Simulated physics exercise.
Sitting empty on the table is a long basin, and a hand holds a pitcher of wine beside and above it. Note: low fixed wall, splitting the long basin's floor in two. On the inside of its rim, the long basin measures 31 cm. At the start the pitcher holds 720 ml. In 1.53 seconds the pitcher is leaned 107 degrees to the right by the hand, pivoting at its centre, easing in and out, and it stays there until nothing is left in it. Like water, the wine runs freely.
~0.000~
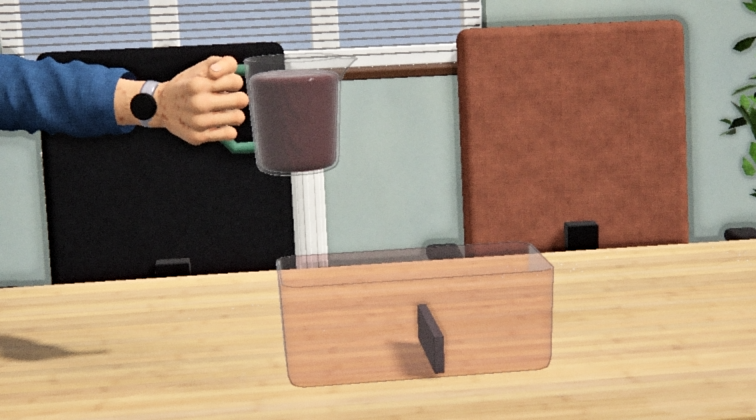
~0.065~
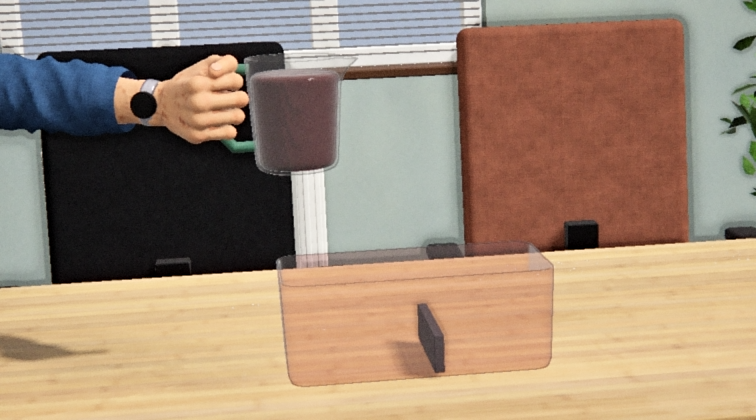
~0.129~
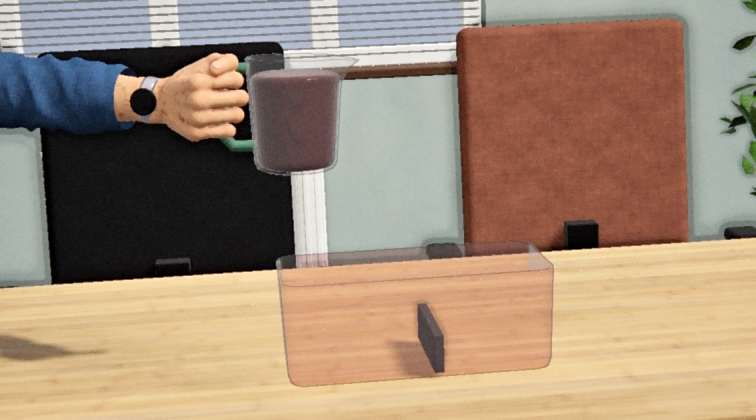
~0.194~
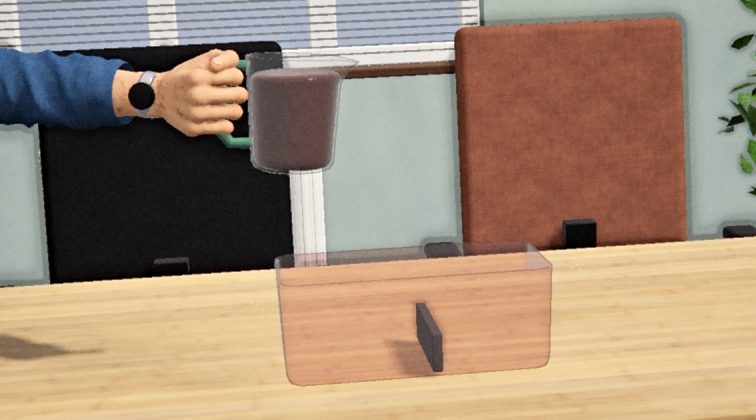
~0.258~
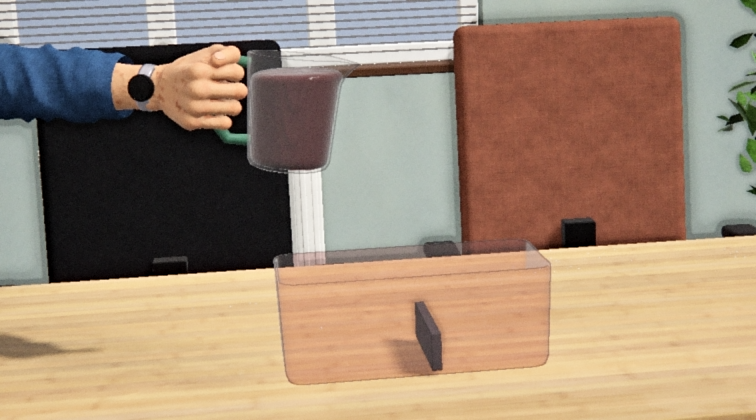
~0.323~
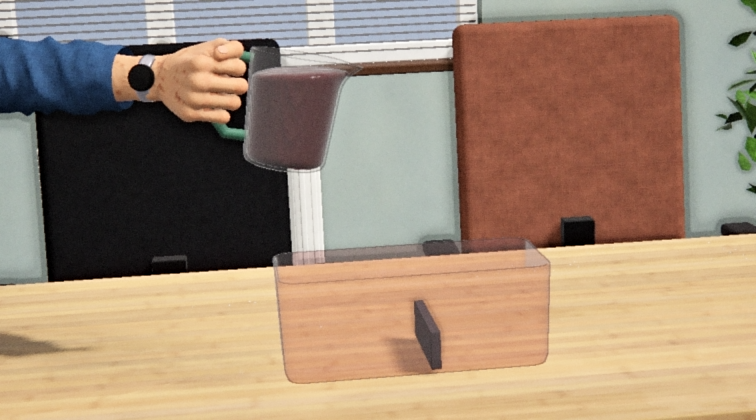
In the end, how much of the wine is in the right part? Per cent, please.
Roughly 65 percent is in the right part.
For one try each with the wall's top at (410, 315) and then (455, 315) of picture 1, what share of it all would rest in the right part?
Respectively 80 and 20 %.
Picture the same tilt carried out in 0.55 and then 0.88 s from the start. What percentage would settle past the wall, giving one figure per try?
First 40, then 55 per cent.
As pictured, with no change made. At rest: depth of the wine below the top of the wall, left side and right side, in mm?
It's around 34 mm on the left side and around 16 mm on the right side.
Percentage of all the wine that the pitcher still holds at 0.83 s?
Near 80 in a hundred.
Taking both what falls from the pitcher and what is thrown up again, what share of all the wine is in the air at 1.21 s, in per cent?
About 20 % of the total.
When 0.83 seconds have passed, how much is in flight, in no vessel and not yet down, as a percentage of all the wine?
At that moment, about 14 percent.
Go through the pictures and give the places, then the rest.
Tilt 0°; pouring edge (358, 57); surface from (249, 77) to (340, 72); the long basin's rim runs from (279, 274) to (541, 257); the wall's top is at (430, 321), in the first frame.
Tilt 0°; pouring edge (358, 57); surface from (249, 76) to (340, 72), in the second frame.
Tilt 2°; pouring edge (359, 58); surface from (250, 76) to (340, 73), in the third frame.
Tilt 4°; pouring edge (360, 60); surface from (250, 76) to (341, 72), in the fourth frame.
Tilt 7°; pouring edge (361, 63); surface from (250, 75) to (344, 71), in the fifth frame.
Tilt 11°; pouring edge (363, 67); surface from (251, 75) to (348, 71), in the sixth frame.
By 0.83 s the tilt is 61° and 80 per cent is still to pour, 0 is left of the wall and 5 right of it.
By 1.21 s the tilt is 96° and 26 per cent is still to pour, 5 is left of the wall and 48 right of it.
By 1.60 s the tilt is 107° and 1 per cent is still to pour, 31 is left of the wall and 64 right of it.
By 2.03 s the tilt is 107° and 0 per cent is still to pour, 33 is left of the wall and 65 right of it.
At rest 33 per cent lies left of the wall, 65 right of it and 2 outside.
